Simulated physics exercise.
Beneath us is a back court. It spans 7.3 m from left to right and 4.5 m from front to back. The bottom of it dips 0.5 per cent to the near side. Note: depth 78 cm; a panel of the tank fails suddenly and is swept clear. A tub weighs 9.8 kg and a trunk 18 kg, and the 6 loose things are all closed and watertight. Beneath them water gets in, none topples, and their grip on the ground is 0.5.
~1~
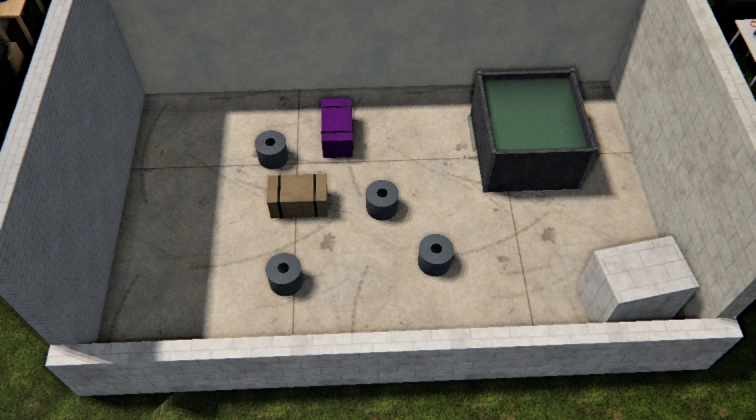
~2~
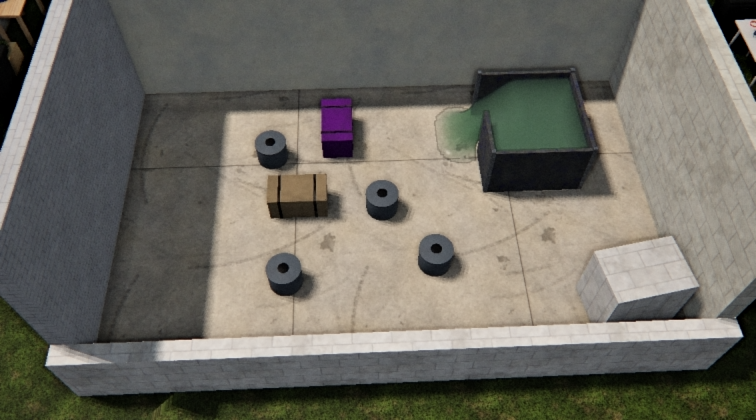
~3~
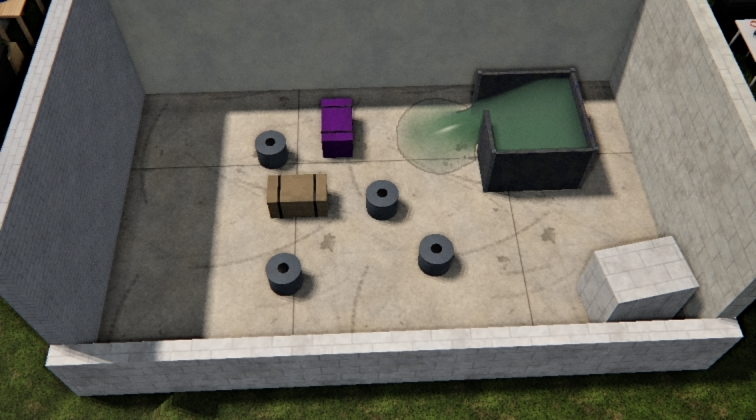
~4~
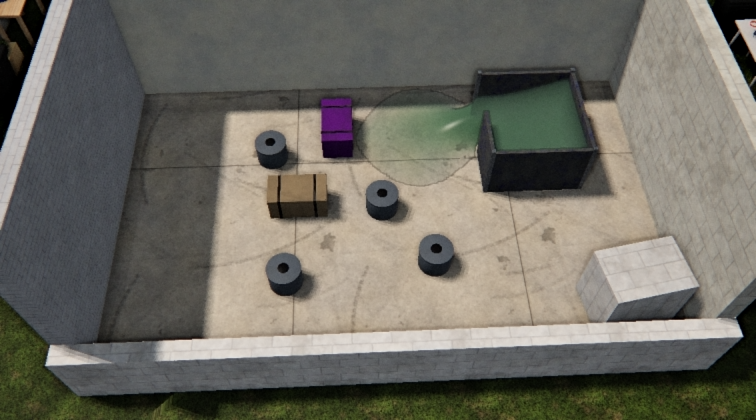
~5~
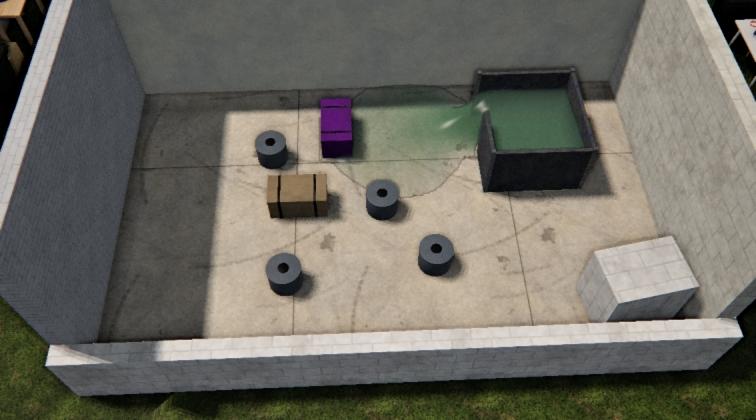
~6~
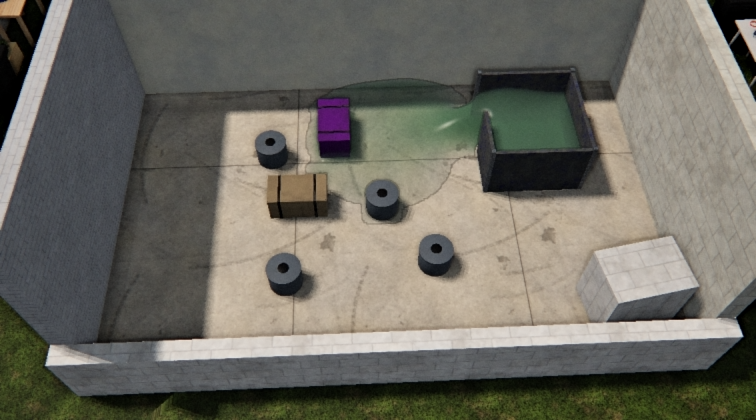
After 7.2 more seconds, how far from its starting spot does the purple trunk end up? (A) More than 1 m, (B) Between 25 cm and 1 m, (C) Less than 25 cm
(A) More than 1 m.
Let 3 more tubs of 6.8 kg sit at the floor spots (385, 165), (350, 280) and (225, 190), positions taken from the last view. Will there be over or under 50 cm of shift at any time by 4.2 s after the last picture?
Beyond it, within it, beyond it.
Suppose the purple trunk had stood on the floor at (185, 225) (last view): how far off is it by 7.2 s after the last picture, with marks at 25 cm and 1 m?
It goes a long way.
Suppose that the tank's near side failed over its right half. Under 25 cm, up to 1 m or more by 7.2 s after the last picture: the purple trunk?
Outcome for the purple trunk: No real movement.
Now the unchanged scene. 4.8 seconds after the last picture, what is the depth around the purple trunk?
I'd put it at about 13 cm.
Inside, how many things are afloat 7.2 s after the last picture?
Tally: 2 of them.
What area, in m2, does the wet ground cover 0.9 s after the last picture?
Somewhere about 13 m2, give or take.
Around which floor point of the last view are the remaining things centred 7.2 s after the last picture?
(405, 273).
Then, 0.9 s after the last picture the purple trunk is near (247, 118), 1.3 m from its start, afloat; 1 afloat.
Then, 2.8 s after the last picture the purple trunk is near (164, 189), 2.6 m from its start, afloat; 2 afloat.
Then, 4.8 s after the last picture the purple trunk is near (198, 294), 3.3 m from its start, afloat; 3 afloat.
Then, 7.2 s after the last picture the purple trunk is near (349, 272), 2.5 m from its start, afloat; 2 afloat.
